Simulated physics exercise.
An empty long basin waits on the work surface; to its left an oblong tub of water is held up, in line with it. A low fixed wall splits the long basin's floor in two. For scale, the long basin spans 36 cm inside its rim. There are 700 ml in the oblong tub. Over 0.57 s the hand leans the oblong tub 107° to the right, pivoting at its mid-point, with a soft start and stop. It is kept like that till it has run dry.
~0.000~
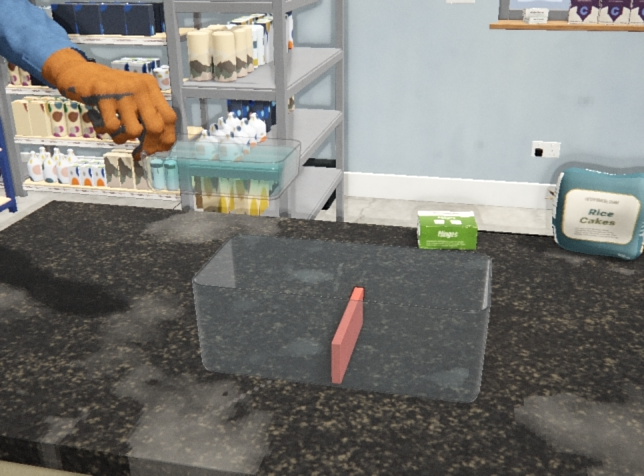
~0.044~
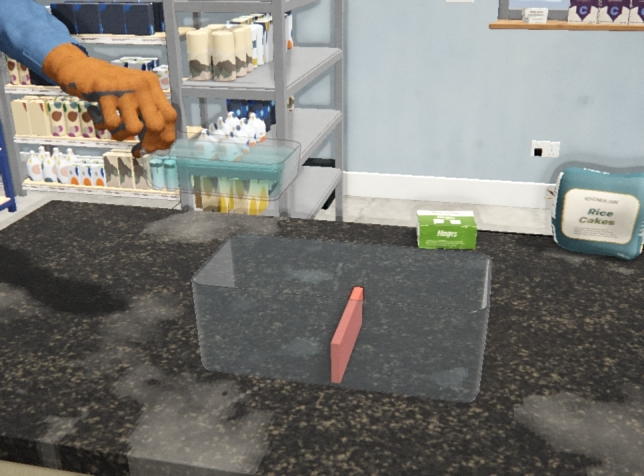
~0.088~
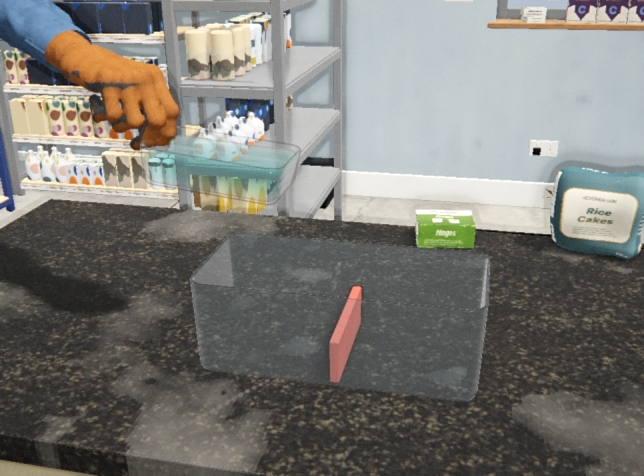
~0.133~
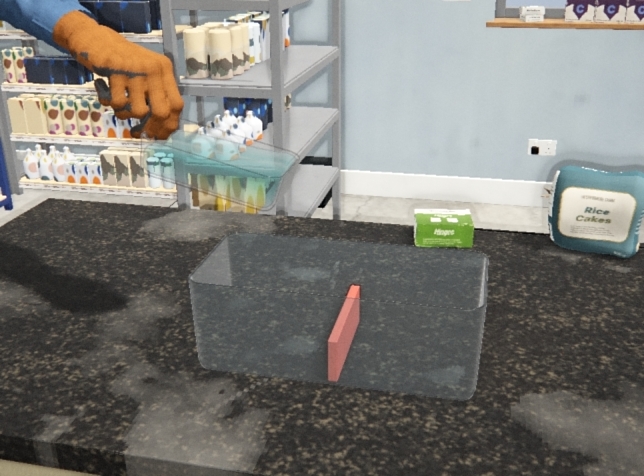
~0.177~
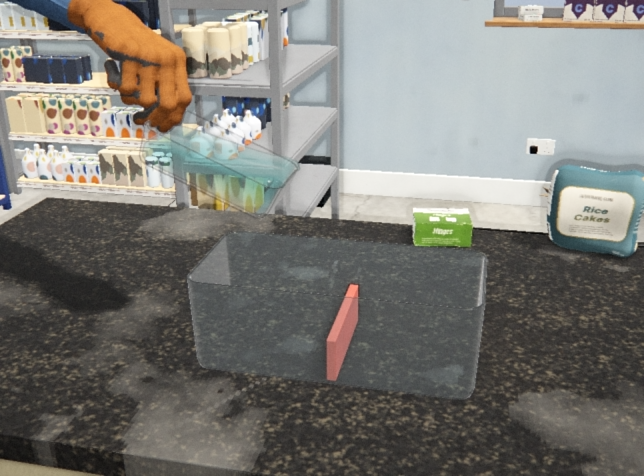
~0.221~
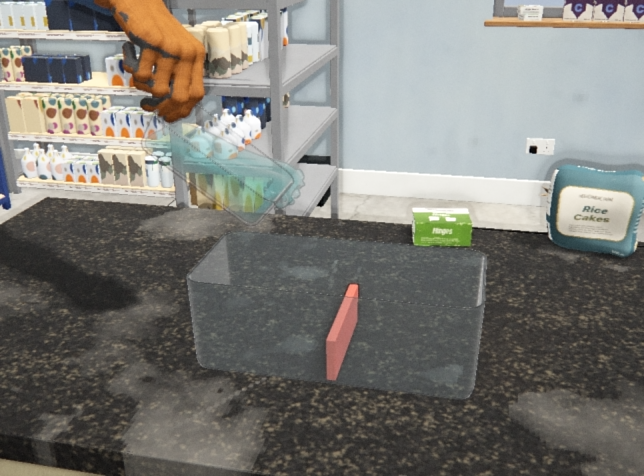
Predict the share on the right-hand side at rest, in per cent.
About 8 per cent.
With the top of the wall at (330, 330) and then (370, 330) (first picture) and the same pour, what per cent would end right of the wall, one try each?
In turn about 60 and 15 per cent.
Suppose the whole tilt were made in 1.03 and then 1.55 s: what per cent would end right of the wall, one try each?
In turn about 45 and 50 per cent.
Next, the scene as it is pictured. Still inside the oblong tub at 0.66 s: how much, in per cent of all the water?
Some 0 per cent.
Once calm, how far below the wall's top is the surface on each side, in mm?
Left about 38 mm, right about 58 mm.
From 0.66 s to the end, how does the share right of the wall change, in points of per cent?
The share moves up, by some 4 per cent.
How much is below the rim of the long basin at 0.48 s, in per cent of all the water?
Near 80 in a hundred.
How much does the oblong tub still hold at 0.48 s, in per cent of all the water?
About 7 per cent.
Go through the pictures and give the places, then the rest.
In the first picture, it leans 0°; its right rim is at (292, 153); the water meets the walls at (160, 149) and (292, 157); the long basin's rim runs from (213, 258) to (490, 283); the wall's top is at (348, 315).
In the second picture, it leans 2°; its right rim is at (292, 155); the water meets the walls at (160, 148) and (292, 158).
In the third picture, it leans 6°; its right rim is at (292, 160); the water meets the walls at (159, 144) and (291, 160).
In the fourth picture, it leans 14°; its right rim is at (291, 168); the water meets the walls at (159, 138) and (291, 164).
In the fifth picture, it leans 24°; its right rim is at (289, 180); the water meets the walls at (158, 133) and (272, 164); 4 per cent is over the edge.
In the sixth picture, it leans 35°; its right rim is at (285, 192); the water meets the walls at (159, 128) and (262, 166); 12 per cent is over the edge.
After 0.48 s the tilt is 100° and 7 per cent is still to pour, 78 is left of the wall and 3 right of it.
After 0.66 s the tilt is 107° and 0 per cent is still to pour, 84 is left of the wall and 4 right of it.
After 0.86 s the tilt is 107° and 0 per cent is still to pour, 86 is left of the wall and 8 right of it.
After 1.07 s the tilt is 107° and 0 per cent is still to pour, 86 is left of the wall and 8 right of it.
In the end 86 per cent lies left of the wall, 8 right of it and 6 outside.
